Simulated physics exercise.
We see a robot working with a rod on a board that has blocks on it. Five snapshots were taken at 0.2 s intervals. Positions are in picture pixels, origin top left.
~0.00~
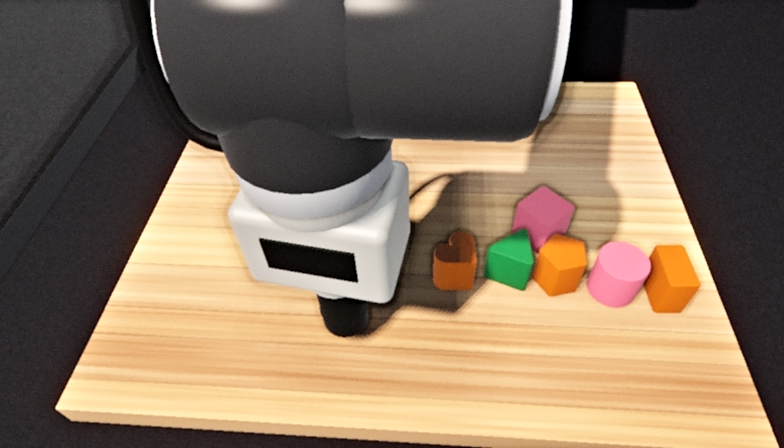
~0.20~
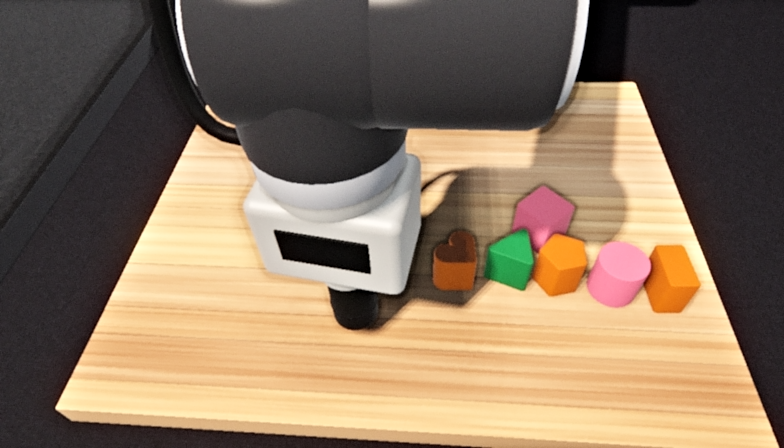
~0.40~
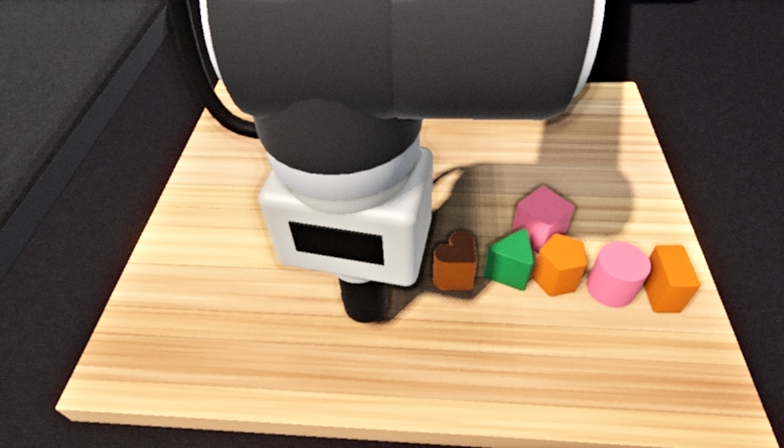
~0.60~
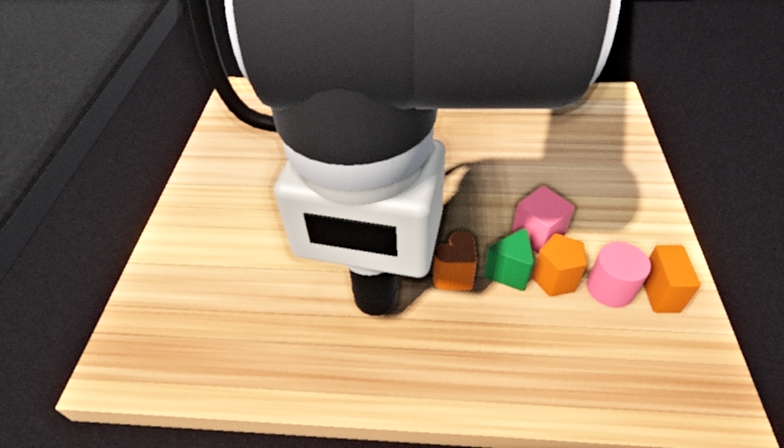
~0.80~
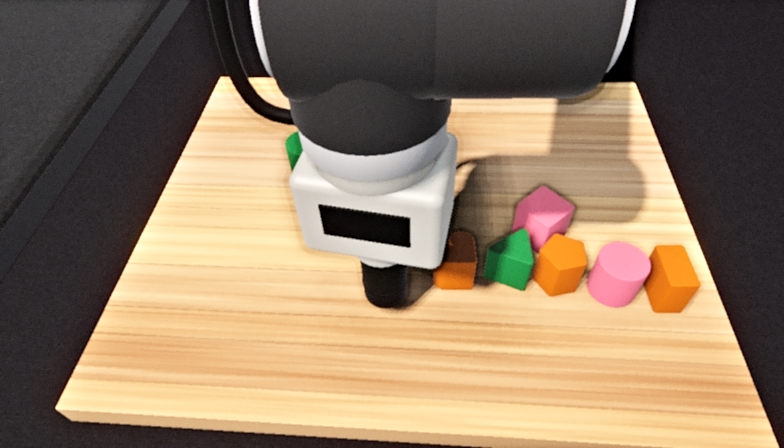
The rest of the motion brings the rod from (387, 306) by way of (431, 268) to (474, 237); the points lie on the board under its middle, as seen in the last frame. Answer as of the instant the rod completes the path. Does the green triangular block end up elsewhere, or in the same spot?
Shifted out of place.
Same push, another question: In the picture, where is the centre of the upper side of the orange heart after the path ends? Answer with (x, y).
In the picture, it is at (502, 237).
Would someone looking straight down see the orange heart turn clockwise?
In short: Yes.
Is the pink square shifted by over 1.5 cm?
Going by the path, no.
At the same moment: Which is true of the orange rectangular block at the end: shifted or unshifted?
At the end, its place is the same.
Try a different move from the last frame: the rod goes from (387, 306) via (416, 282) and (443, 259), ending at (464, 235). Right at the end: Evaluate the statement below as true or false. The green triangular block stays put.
Verdict: False.
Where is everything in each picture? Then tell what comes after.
In the first frame, rod's lower end at (346, 319); orange heart at (458, 249); green triangular block at (515, 246); pink square at (546, 205); orange pentagonal block at (565, 251); orange rectangular block at (678, 264).
In the second frame, rod at (356, 312); blocks still.
In the third frame, rod at (366, 305); blocks still.
In the fourth frame, rod at (376, 299); blocks still.
In the fifth frame, rod at (386, 292); orange heart at (458, 249); green triangular block at (515, 246); pink square at (546, 205); orange pentagonal block at (565, 251); orange rectangular block at (678, 264).
What follows on the original path. One third of the way, rod at (418, 264); orange heart at (463, 247).
Two thirds of the way, rod at (447, 242); orange heart at (491, 242), turned 45° clockwise; green triangular block at (530, 248), turned 15° anticlockwise; orange pentagonal block at (571, 251).
At the end, rod at (476, 221); orange heart at (502, 237), turned 100° clockwise; green triangular block at (538, 255), turned 30° anticlockwise; pink square still; orange pentagonal block at (577, 251); orange rectangular block still.
